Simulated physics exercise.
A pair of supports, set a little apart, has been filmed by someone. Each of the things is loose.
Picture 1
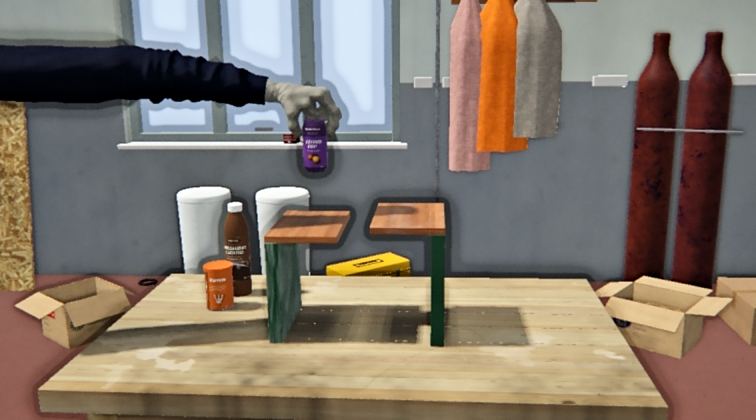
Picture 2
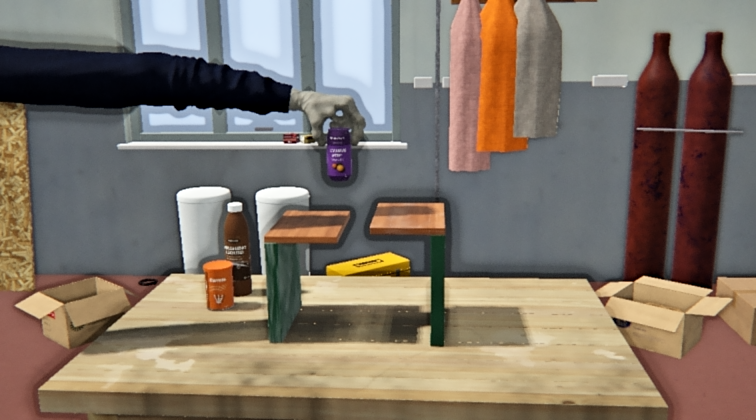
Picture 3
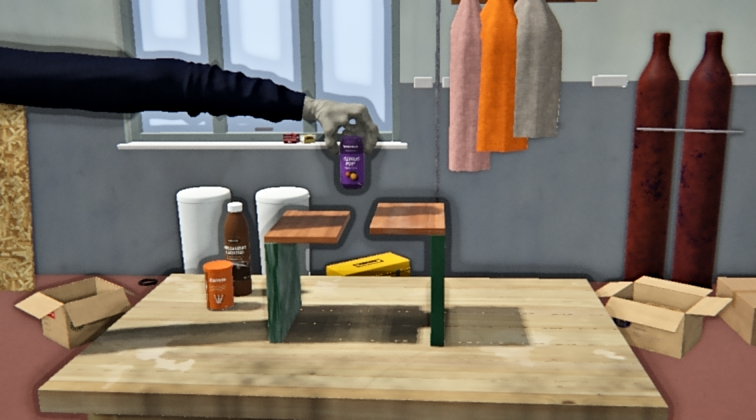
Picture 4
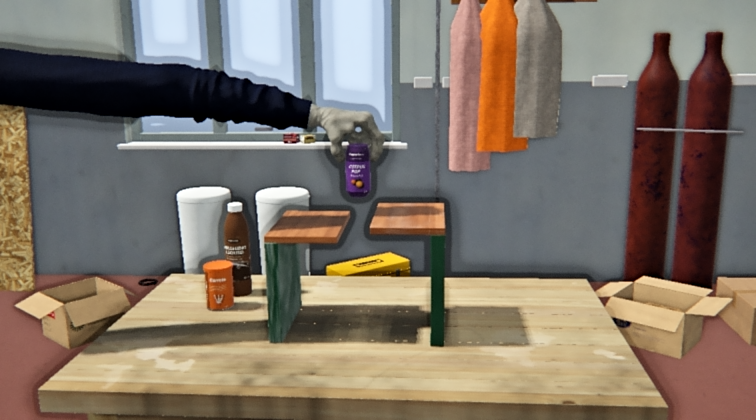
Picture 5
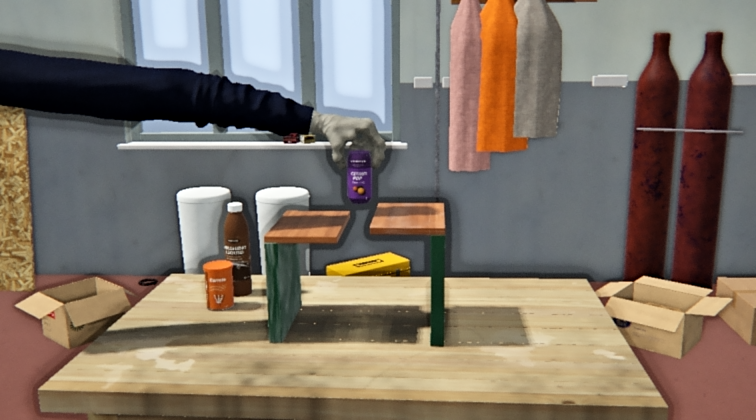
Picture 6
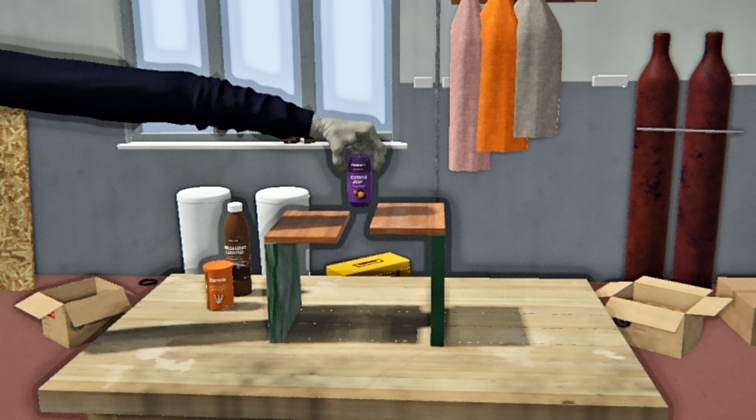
In a workshop, a gloved hand carries a purple can rightward and lowers it above the gap between two wooden-topped supports.
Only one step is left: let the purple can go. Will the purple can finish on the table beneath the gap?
Yes.
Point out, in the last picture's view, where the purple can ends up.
Near pixel (362, 302).
Then, 0.20 s on from there, purple can shifted about its own width near (360, 202).
Then, 0.30 s on from there, purple can shifted well along near (361, 264).
Then, 0.40 s on from there, purple can shifted well along near (362, 298).
In the end, moved from the start, purple can; the other 2 unmoved. At the end, from the last picture's camera, purple can near (362, 302). The can drops through.
